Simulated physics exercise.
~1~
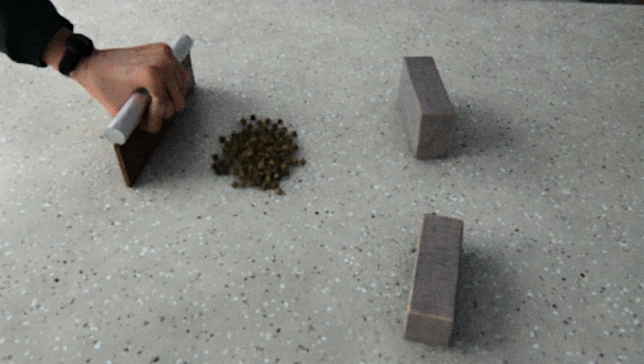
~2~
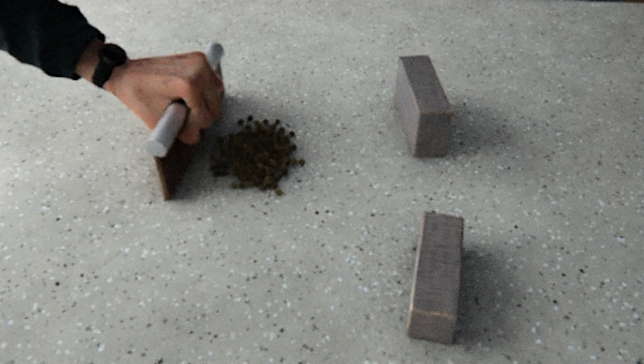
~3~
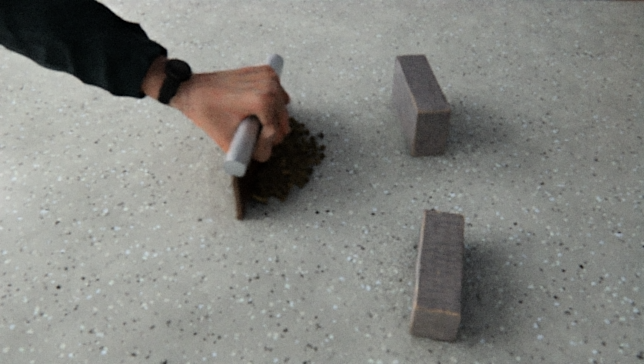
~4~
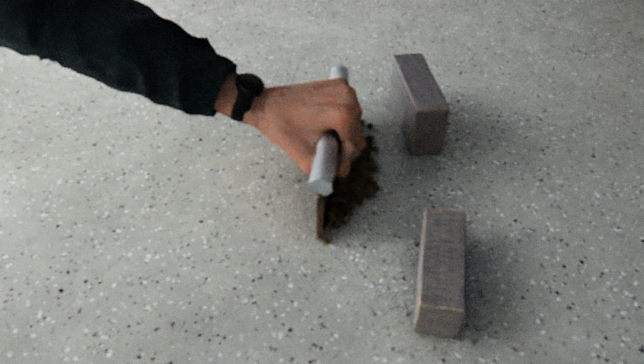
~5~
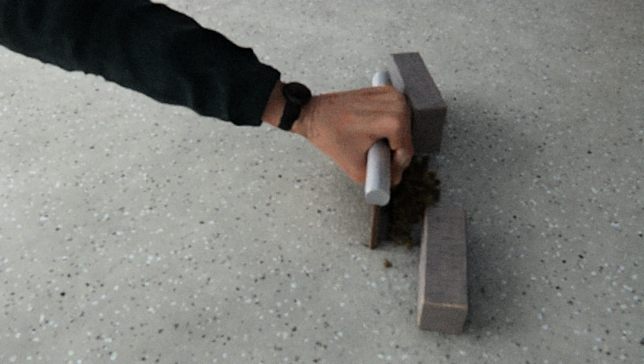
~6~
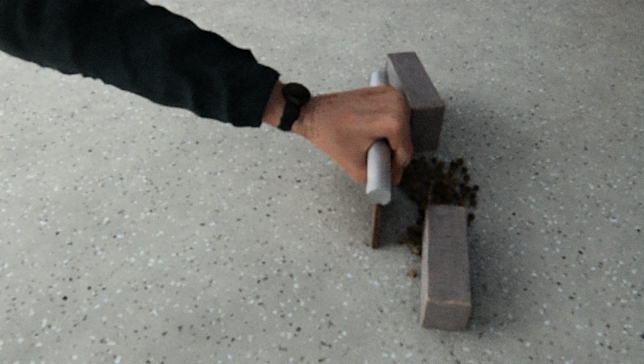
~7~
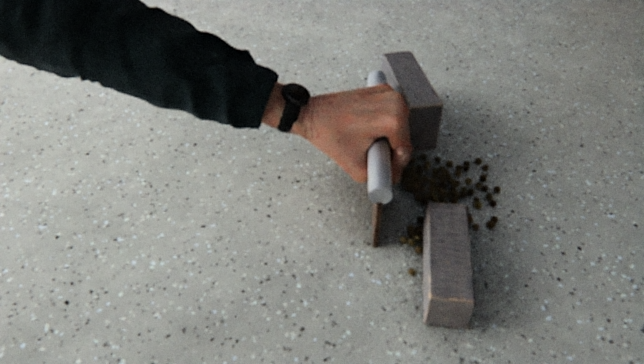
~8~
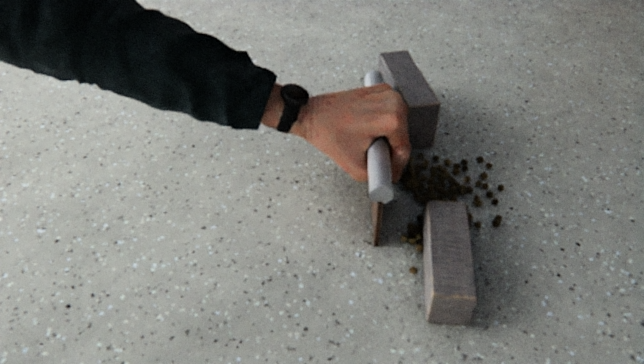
Hand pushing a pile of small dark pieces rightwards with a scraper, stopping at two grey blocks as some spill through the gap.
